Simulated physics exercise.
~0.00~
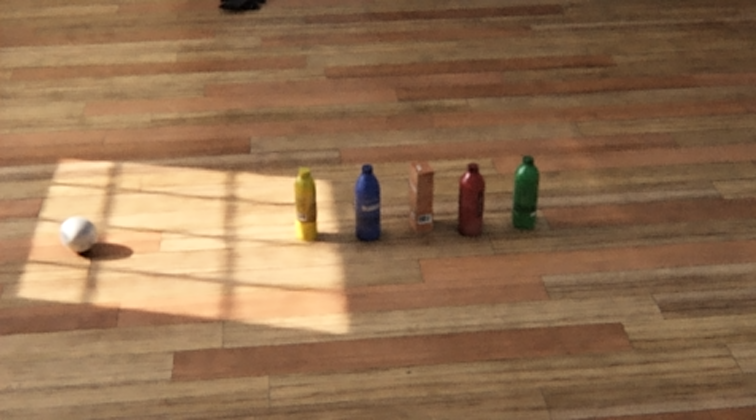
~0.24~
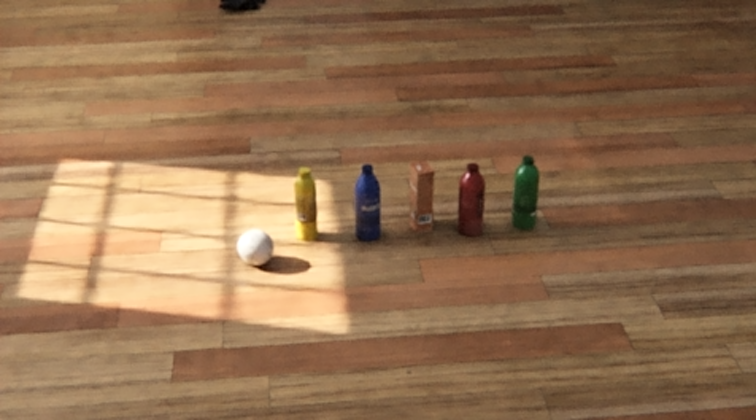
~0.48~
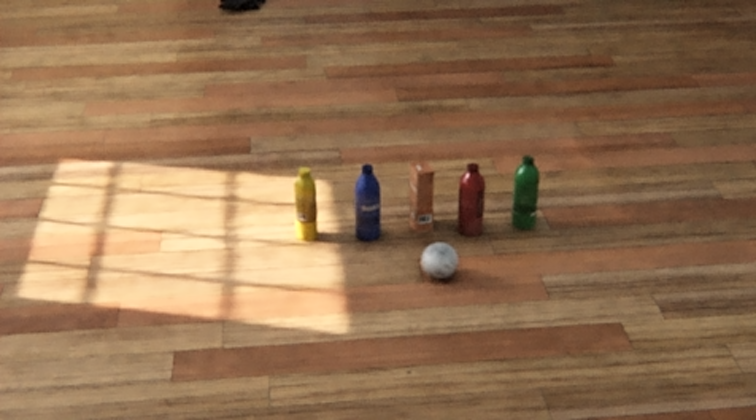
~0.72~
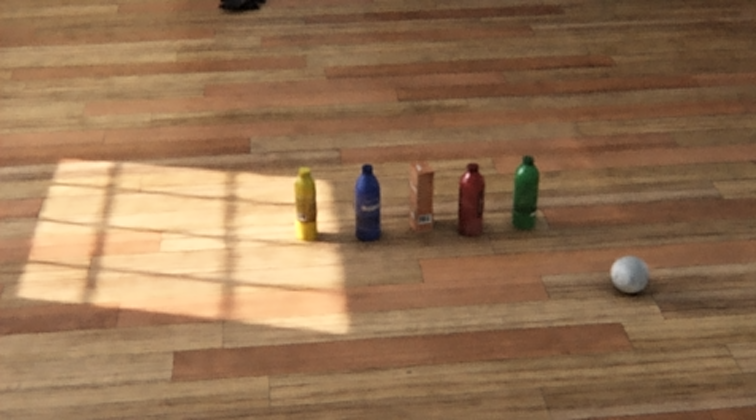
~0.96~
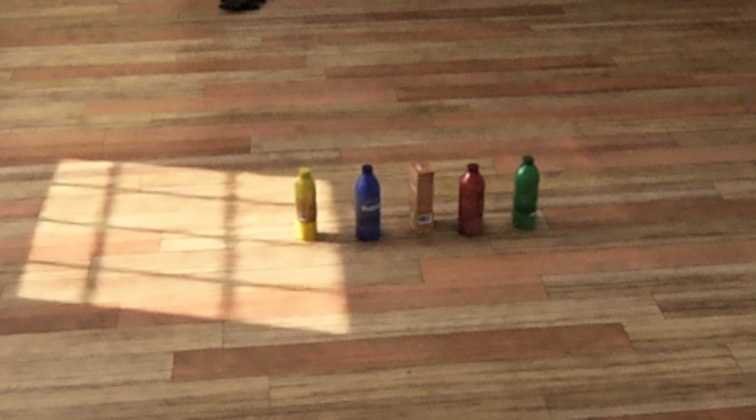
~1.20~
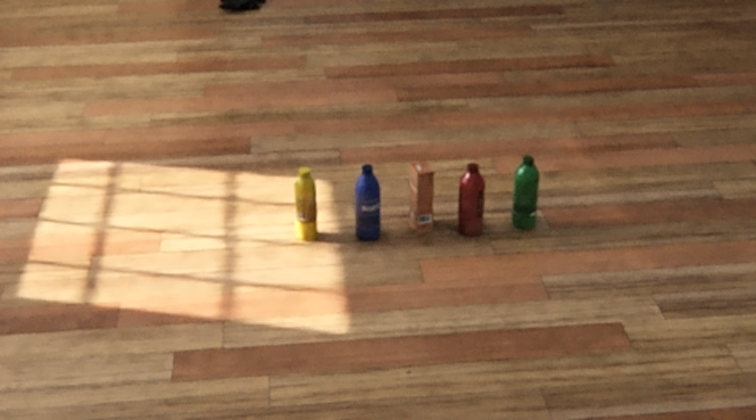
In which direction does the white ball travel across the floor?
The white ball rolls to the right, passing in front of the row of bottles and the carton.
